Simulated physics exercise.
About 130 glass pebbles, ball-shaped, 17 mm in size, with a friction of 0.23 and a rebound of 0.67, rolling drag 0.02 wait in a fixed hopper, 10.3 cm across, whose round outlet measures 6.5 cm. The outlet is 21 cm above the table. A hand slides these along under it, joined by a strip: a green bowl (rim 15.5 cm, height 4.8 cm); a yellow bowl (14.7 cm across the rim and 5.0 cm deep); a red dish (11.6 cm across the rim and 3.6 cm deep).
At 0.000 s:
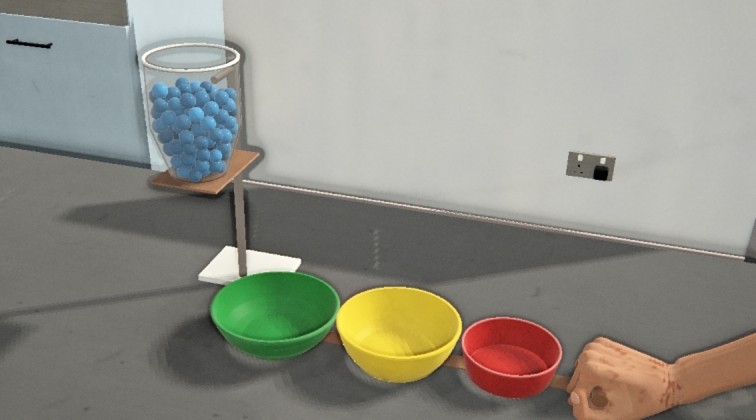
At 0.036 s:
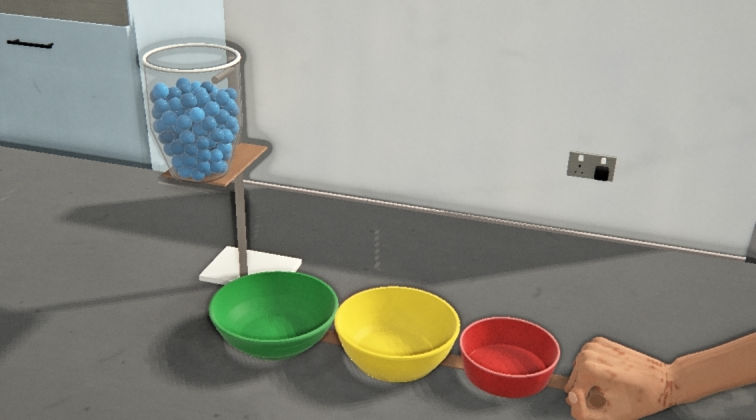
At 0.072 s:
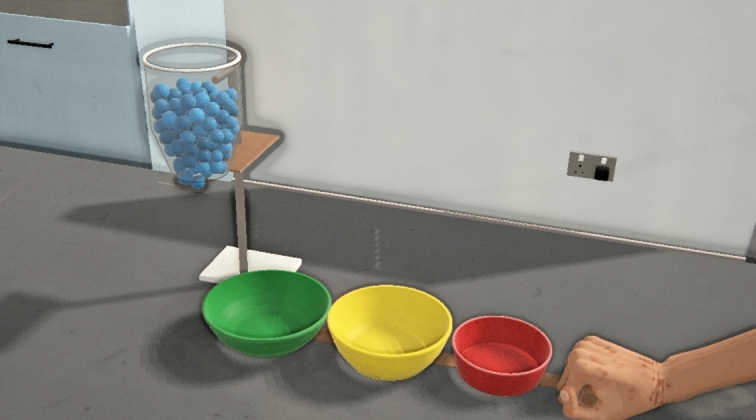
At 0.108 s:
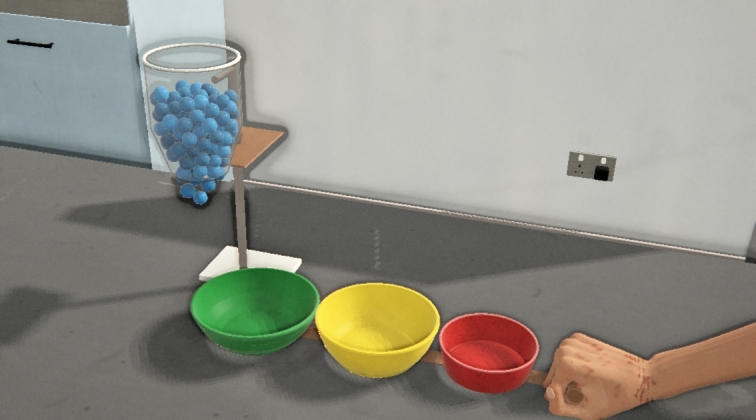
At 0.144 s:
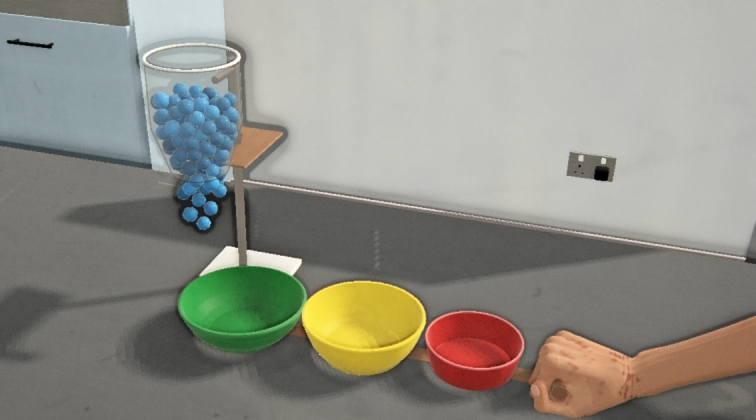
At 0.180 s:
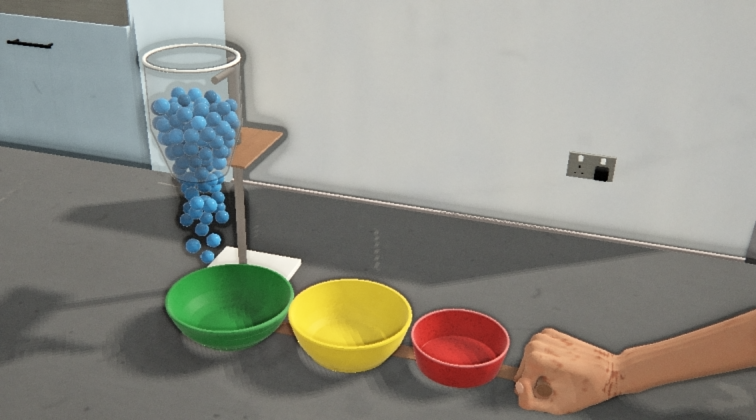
On a grey counter, blue balls drop from a container as a hand slides three bowls left.
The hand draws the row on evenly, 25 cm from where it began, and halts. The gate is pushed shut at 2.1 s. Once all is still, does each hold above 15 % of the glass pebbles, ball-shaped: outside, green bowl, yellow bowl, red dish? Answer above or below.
Outside: Below, green bowl: Above, yellow bowl: Above, red dish: Below.
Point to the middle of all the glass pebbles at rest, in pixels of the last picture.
Near (185, 303).
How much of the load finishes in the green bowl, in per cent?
Roughly 40 per cent.
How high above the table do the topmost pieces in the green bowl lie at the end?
About 4.0 cm.
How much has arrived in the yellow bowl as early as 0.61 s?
Near 45 per cent so far.
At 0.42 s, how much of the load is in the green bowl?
Near 40 per cent so far.
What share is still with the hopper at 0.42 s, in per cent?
About 25 per cent.
After 0.42 s, hopper 25 %, green bowl 40 %, yellow bowl 5 %, in the air 30 %; middle of all pieces on or above the table near (184, 238).
After 0.61 s, green bowl 40 %, yellow bowl 45 %, in the air 10 %; middle of all pieces on or above the table near (156, 289).
After 0.80 s, green bowl 40 %, yellow bowl 55 %, outside 5 %; middle of all pieces on or above the table near (161, 299).
After 0.97 s, green bowl 40 %, yellow bowl 55 %, outside 5 %; middle of all pieces on or above the table near (161, 301).
At rest (2.7 s), red dish 0 %, hopper 0 %, green bowl 40 %, yellow bowl 55 %, outside 5 %.
